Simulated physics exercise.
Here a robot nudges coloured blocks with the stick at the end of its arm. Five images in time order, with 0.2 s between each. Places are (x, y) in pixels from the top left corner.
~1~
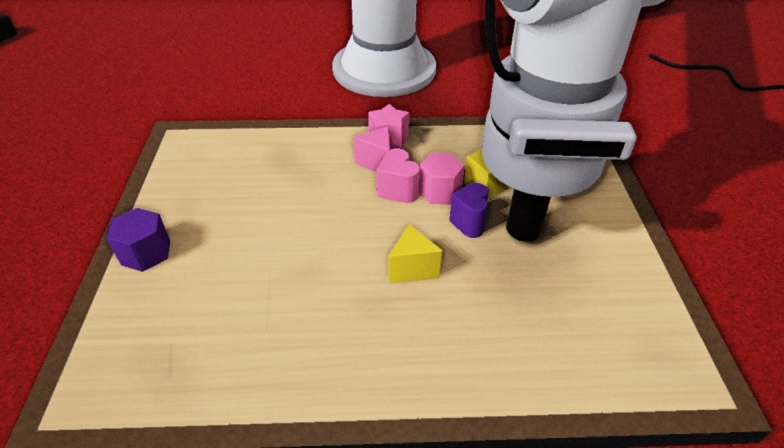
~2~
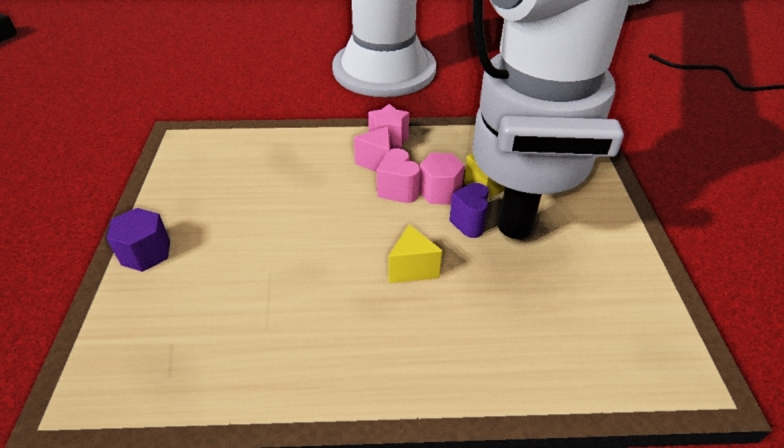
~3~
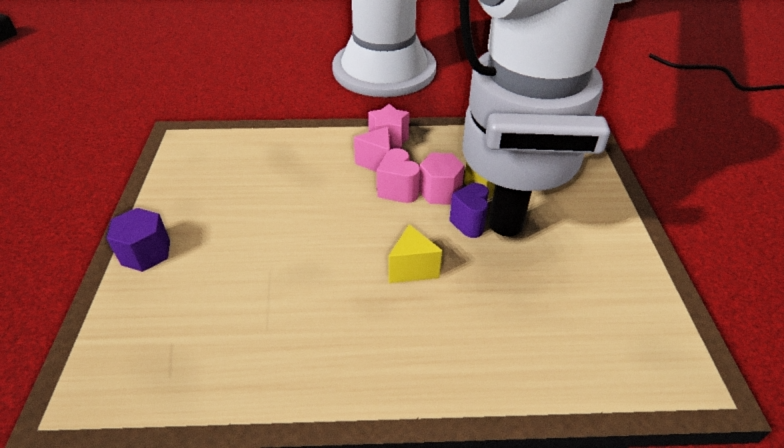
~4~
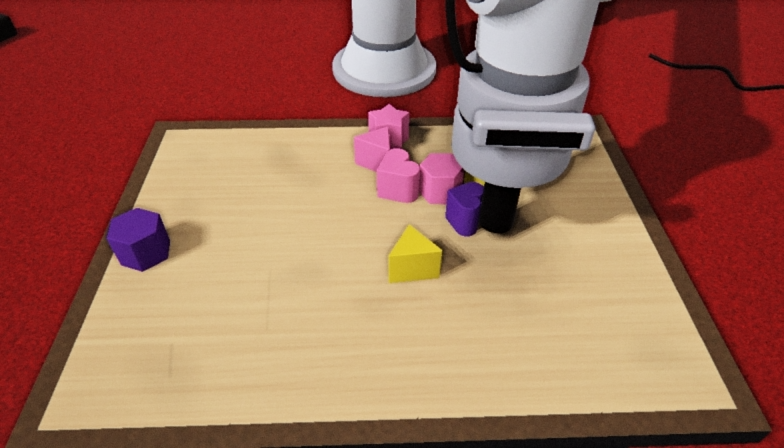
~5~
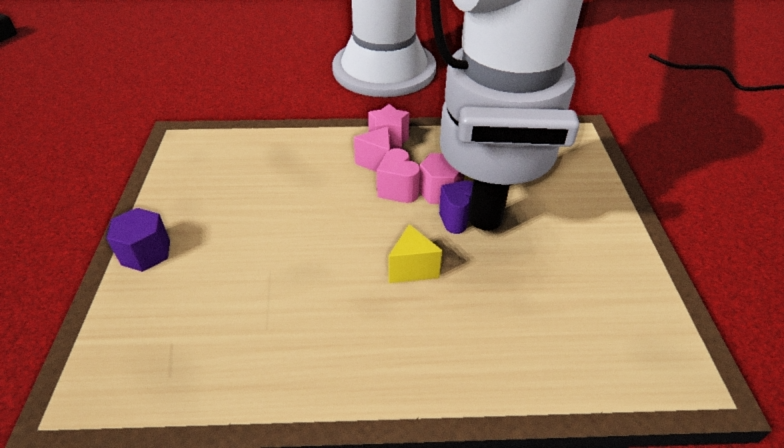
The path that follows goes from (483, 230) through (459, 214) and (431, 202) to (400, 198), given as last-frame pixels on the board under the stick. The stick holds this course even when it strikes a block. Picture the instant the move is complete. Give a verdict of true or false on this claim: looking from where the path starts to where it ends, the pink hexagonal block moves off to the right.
It is true.
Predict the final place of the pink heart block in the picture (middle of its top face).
It should be at about (361, 158).
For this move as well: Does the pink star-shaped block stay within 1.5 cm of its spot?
I expect so.
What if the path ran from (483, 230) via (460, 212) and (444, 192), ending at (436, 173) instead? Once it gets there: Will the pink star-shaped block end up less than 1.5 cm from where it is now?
In short: Yes.
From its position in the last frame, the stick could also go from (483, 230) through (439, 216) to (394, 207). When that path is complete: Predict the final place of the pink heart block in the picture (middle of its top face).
Roughly at (367, 155).
The first path, step by step. One third of the way, stick (460, 203); pink heart block (396, 162); pink hexagonal block (431, 153), turned 15° clockwise; purple heart block (434, 177).
Two thirds of the way, stick (432, 191); pink triangular block (373, 134); pink heart block (377, 160), turned 45° clockwise; pink hexagonal block (428, 150), turned 30° clockwise; purple heart block (403, 176), turned 35° anticlockwise.
At the end, stick (401, 187); pink triangular block (373, 134); pink star-shaped block in place; pink heart block (361, 158), turned 85° clockwise; pink hexagonal block (427, 149), turned 35° clockwise; purple heart block (374, 178), turned 55° anticlockwise.
